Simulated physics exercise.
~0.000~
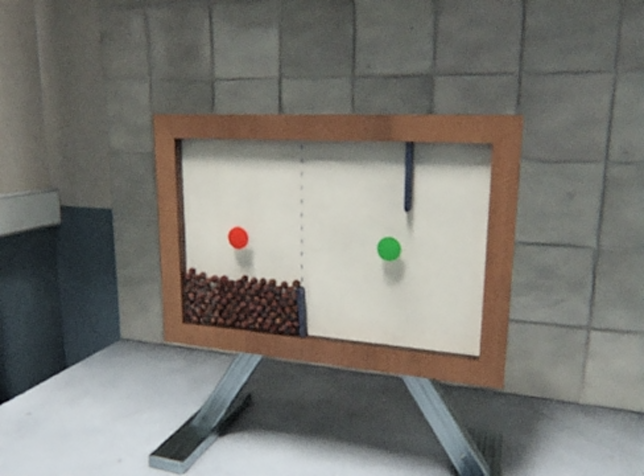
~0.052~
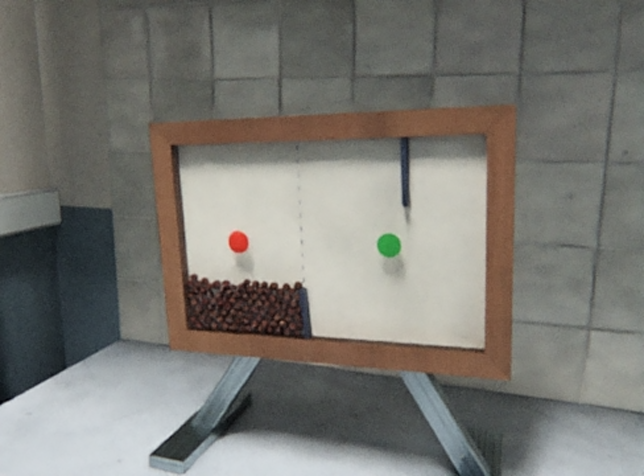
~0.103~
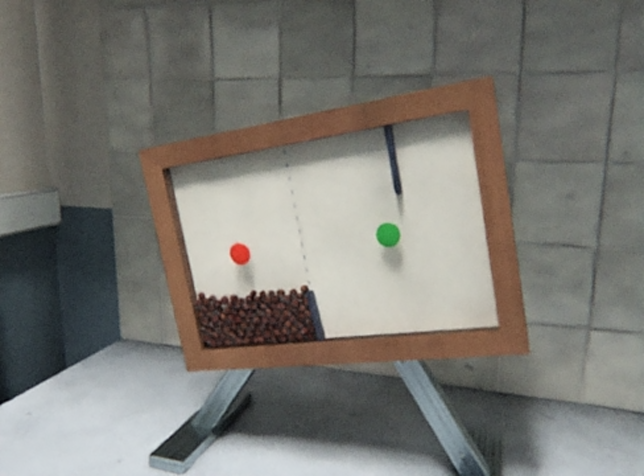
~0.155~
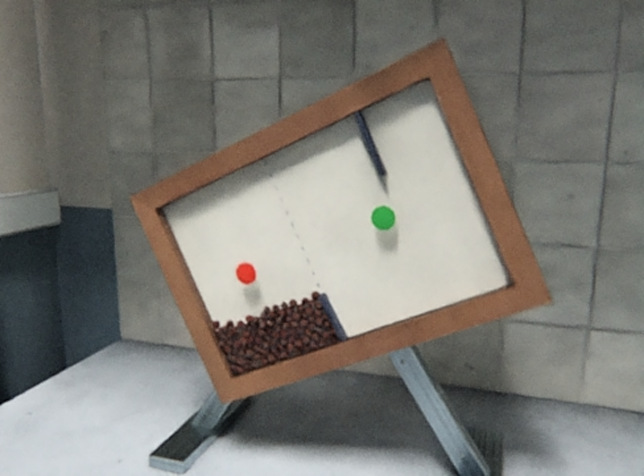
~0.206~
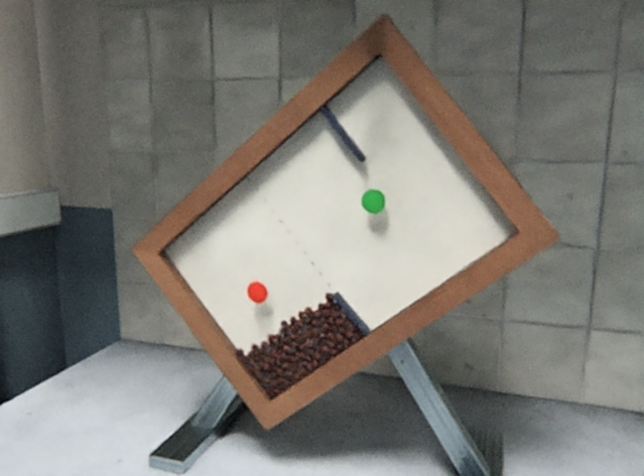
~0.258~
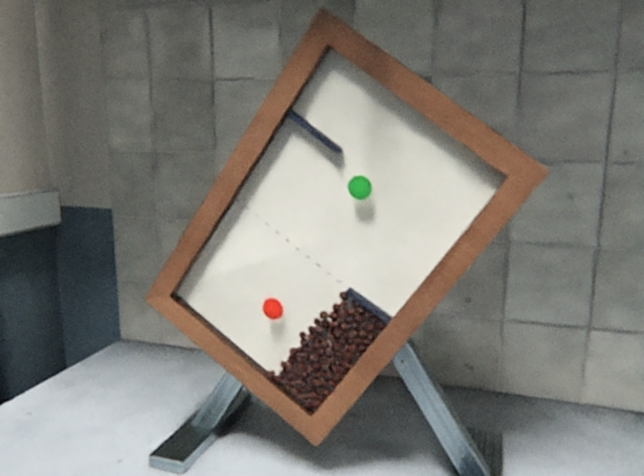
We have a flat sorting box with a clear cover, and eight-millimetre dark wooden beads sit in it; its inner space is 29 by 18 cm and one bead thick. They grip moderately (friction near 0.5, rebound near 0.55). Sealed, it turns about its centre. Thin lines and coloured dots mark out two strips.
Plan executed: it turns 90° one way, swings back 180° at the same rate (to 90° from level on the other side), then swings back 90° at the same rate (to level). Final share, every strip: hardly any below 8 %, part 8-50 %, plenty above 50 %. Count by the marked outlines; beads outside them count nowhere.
Red strip: Part; green strip: Plenty.
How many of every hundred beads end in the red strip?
Roughly 30 per cent.
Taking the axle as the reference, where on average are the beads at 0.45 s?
Roughly 6 centimetres to the right and 10 centimetres below.
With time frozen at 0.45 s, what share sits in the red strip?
That comes to some 100 percent of the load.
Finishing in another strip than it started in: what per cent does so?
About 70 percent.
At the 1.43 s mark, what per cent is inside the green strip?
It works out at roughly 70 %.
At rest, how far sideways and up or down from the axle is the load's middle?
Offset approx. 5 cm right, 7 cm below.
After 0.45 s, it stands 90° anticlockwise; the beads' middle is 6 cm right of and 10 cm below the centre; red 100 %.
After 1.43 s, it stands 44° clockwise; the beads' middle is 2 cm right of and 8 cm below the centre; red 30 %, green 70 %.
After 1.65 s, it stands level; the beads' middle is 6 cm right of and 6 cm below the centre; red 30 %, green 70 %.
Settled by 2.6 s, it stands level; red 30 %, green 70 %.
